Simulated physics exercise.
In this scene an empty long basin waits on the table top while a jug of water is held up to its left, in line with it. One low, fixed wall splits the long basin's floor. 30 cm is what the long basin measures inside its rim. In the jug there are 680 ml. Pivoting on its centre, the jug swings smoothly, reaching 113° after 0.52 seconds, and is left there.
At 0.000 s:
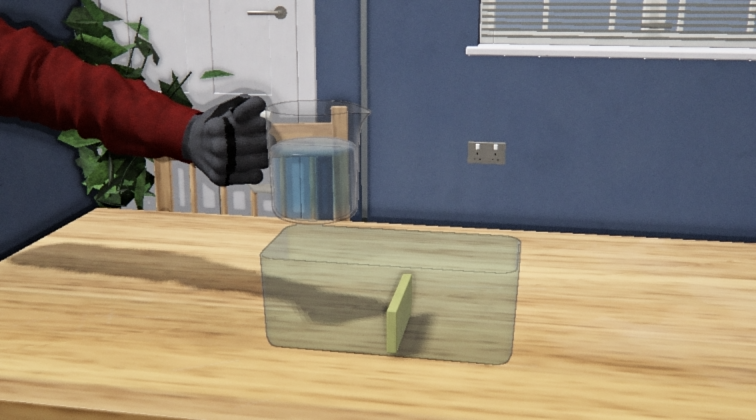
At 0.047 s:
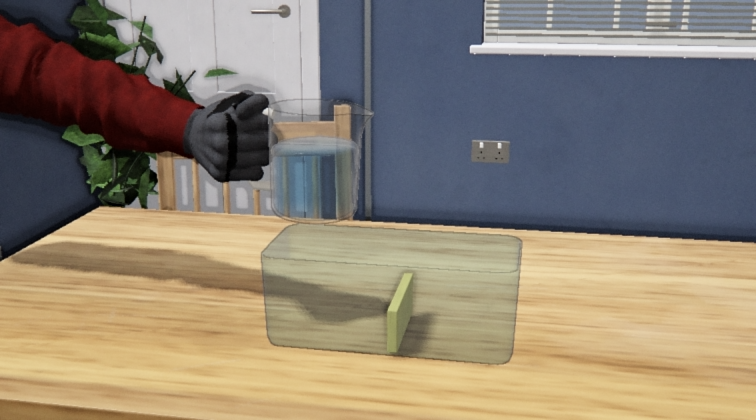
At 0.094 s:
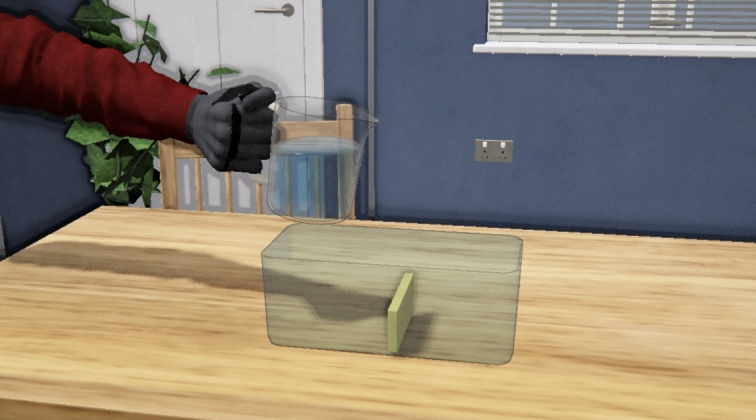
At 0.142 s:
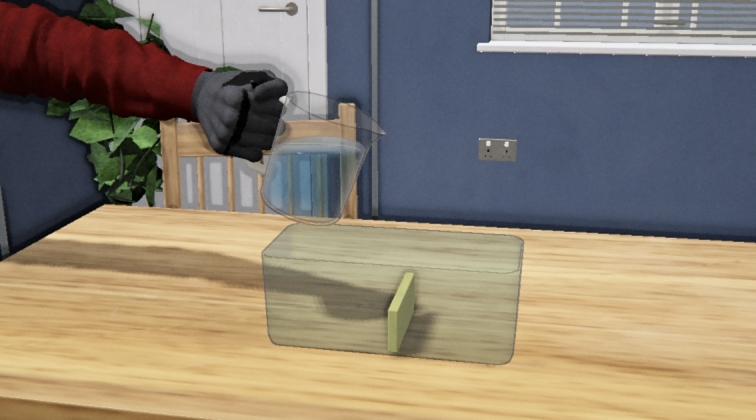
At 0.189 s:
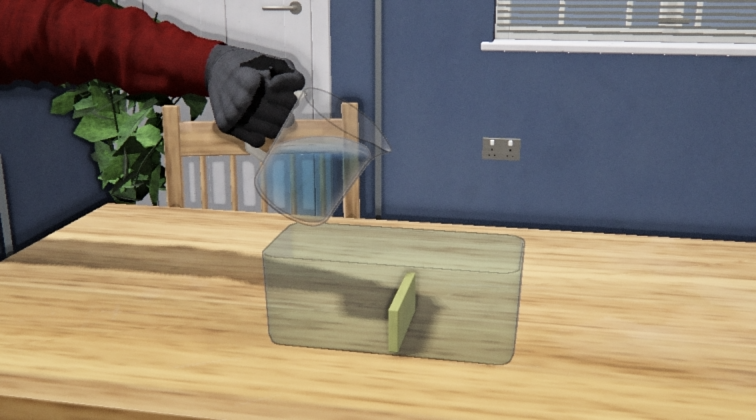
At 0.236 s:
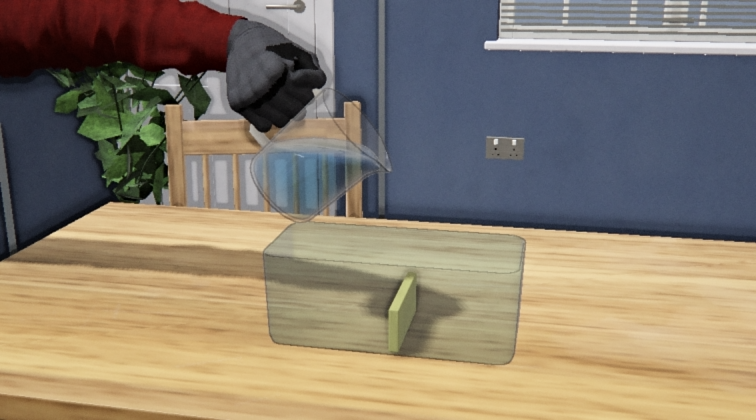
On a wooden table, a clear, empty long basin with a low yellowish wall inside sat still while a gloved hand above it steadily tilted a glass jug of bluish water over to the right.
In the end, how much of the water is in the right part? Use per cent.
Roughly 46 percent is in the right part.
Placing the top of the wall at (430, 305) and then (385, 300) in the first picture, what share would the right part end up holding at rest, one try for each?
I'd put it at about 10 per cent for the first and about 85 per cent for the second.
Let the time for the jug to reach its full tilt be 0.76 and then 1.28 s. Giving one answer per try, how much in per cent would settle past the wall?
55 and 70 %.
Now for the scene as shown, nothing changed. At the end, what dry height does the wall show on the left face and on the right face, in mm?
Left roughly 36 mm; right roughly 36 mm.
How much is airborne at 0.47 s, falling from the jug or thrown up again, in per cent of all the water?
Around 18 percent.
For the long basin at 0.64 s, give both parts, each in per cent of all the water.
I'd put the left at some 42 and the right at some 42.
After 0.47 s the tilt is 111° and 54 per cent is still to pour, 12 is left of the wall and 16 right of it.
After 0.64 s the tilt is 113° and 11 per cent is still to pour, 41 is left of the wall and 41 right of it.
After 0.82 s the tilt is 113° and 1 per cent is still to pour, 52 is left of the wall and 45 right of it.
After 1.02 s the tilt is 113° and 0 per cent is still to pour, 53 is left of the wall and 46 right of it.
In the end 53 per cent lies left of the wall, 46 right of it and 1 outside.
